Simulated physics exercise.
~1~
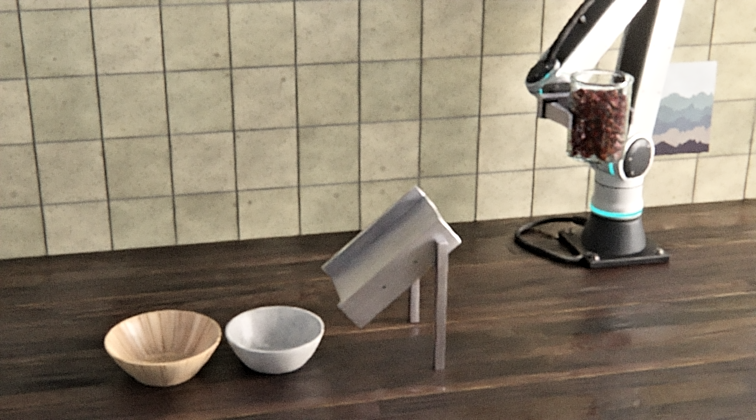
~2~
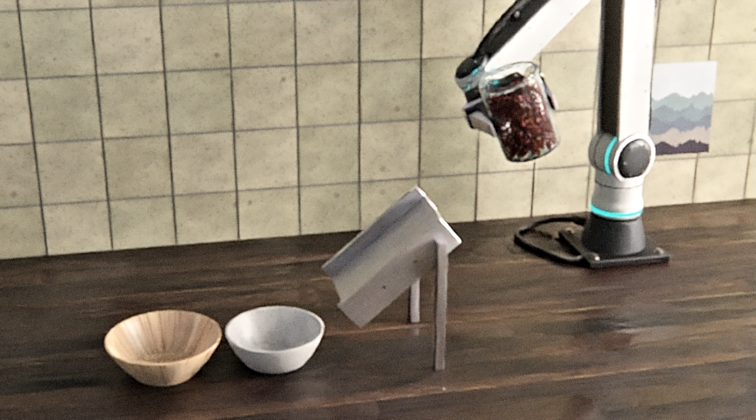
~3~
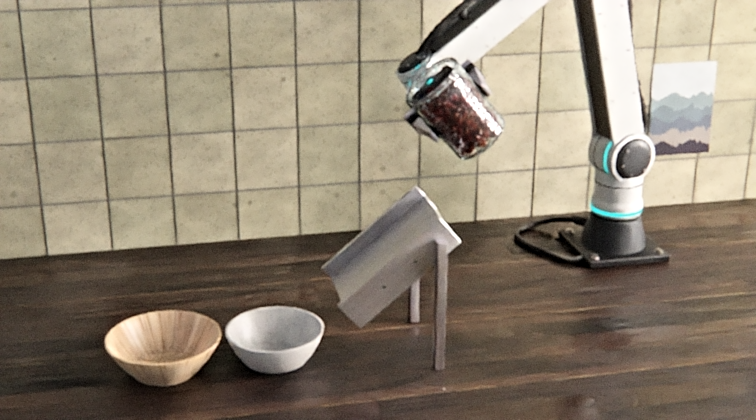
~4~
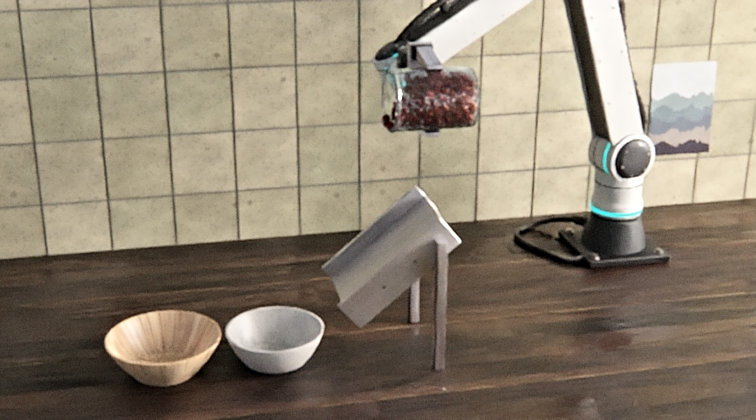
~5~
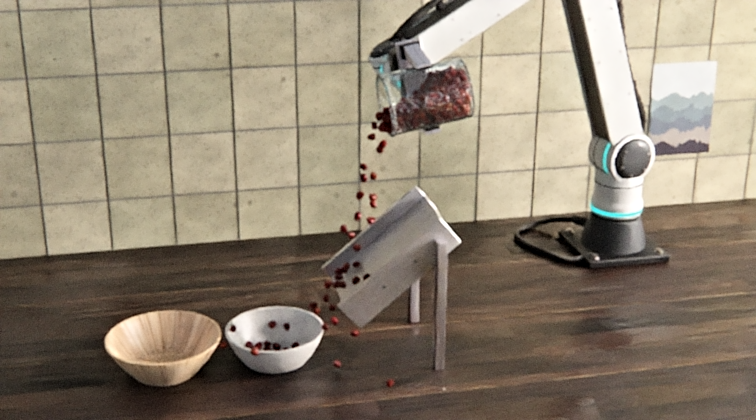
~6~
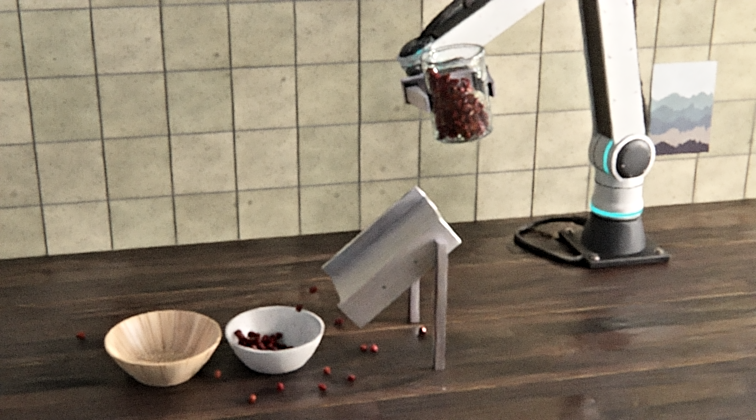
Robot arm tipping a glass of dark red beans over a sloped chute, filling the pale bowl partly and scattering some.
